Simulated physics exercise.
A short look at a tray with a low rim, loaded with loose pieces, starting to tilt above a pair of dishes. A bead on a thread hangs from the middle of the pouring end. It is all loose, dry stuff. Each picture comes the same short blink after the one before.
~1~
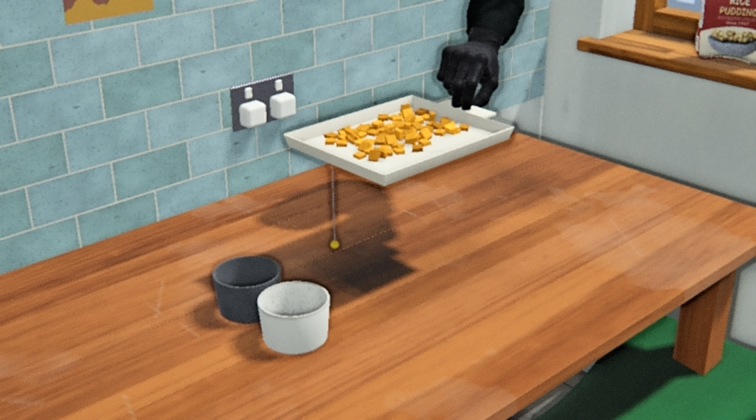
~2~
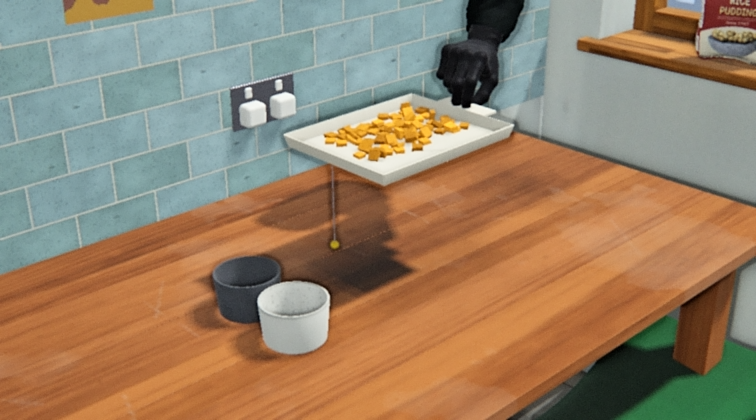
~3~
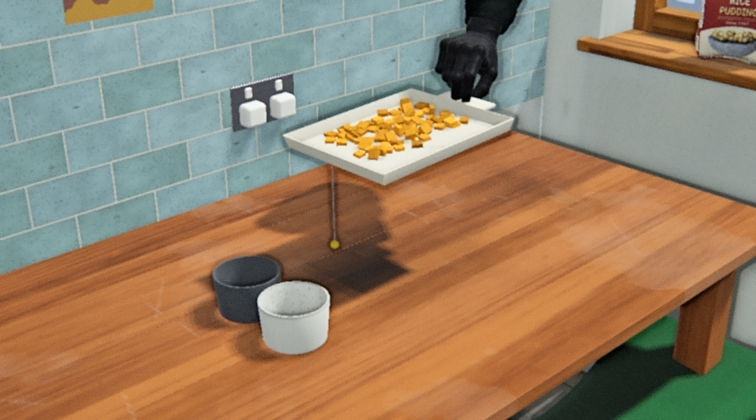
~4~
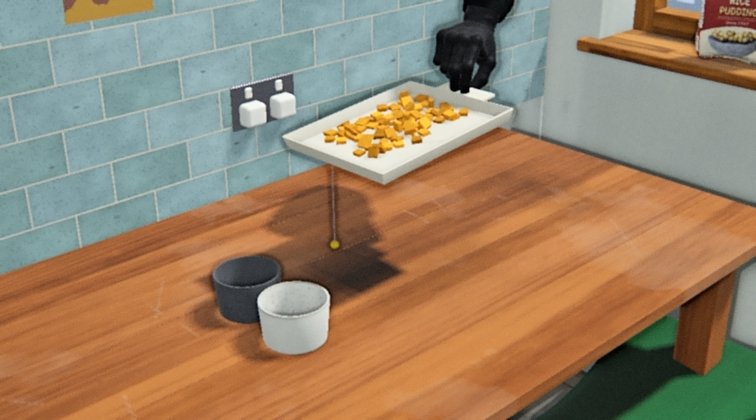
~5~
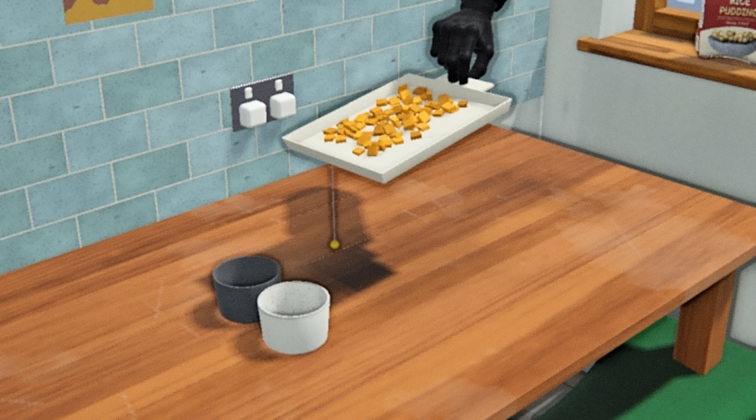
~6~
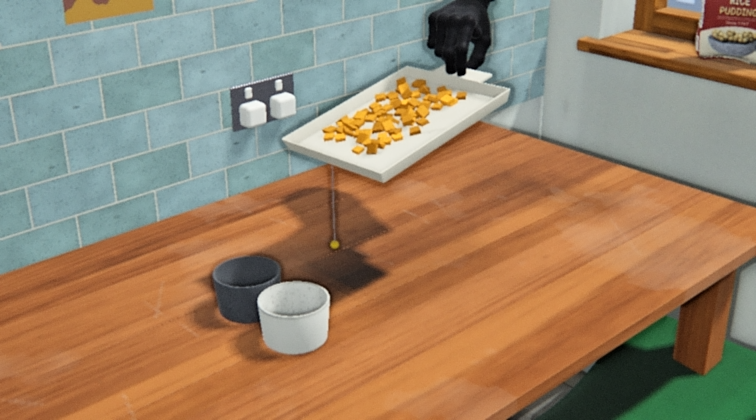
A shallow white tray of small orange crackers, held by a black-gloved hand above a dark dish and a white dish on a wooden table, started level, then tilted slightly toward its left corner.
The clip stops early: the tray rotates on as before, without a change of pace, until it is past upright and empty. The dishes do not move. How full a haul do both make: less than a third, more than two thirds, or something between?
In the dishes lies under a third of it.
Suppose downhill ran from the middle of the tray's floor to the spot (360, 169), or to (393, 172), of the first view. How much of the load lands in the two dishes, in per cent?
In turn 0 and 0 in a hundred.
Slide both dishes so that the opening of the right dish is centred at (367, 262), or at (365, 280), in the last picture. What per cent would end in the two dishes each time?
Near 0 % and 30 %.
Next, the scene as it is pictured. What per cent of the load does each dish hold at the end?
Left dish near 0 in a hundred; right dish near 0.
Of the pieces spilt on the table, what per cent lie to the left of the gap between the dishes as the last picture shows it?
It comes to 30 per cent or so.
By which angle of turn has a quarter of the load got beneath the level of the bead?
At about 95°.
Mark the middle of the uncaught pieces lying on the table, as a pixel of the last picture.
Around (287, 287).
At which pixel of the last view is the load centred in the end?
At about (286, 288).
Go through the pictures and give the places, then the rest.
Corners of the pouring end (289, 134) and (384, 173), level; middle of the load (390, 132), small crackers; left dish (221, 298); right dish (267, 328); bead on its thread (335, 245), in the first frame.
Corners of the pouring end (289, 134) and (384, 172), level; middle of the load (390, 131), in the second frame.
Corners of the pouring end (288, 135) and (384, 172), tipped barely, lowest at the left corner; middle of the load (390, 128), in the third frame.
Corners of the pouring end (288, 136) and (383, 171), tipped a little, lowest at the left corner; middle of the load (389, 124), in the fourth frame.
Corners of the pouring end (287, 137) and (382, 171), tipped a little, lowest at the left corner; middle of the load (388, 119), in the fifth frame.
Corners of the pouring end (287, 138) and (381, 170), tipped a little, lowest at the left corner; middle of the load (387, 115); left dish (221, 298); right dish (267, 328), in the sixth frame.
Just after the last frame, tray tipped steeply; almost all on the tray; just a few in the air.
A moment on, tray tipped right over; roughly half on the tray; just a few in the left dish; roughly a third outside both; about a tenth in the air.
Further on, tray tipped past a quarter turn; just a few in the right dish; just a few in the left dish; almost all outside both.
When it is over, tray tipped past a quarter turn; just a few in the right dish; just a few in the left dish; almost all outside both.
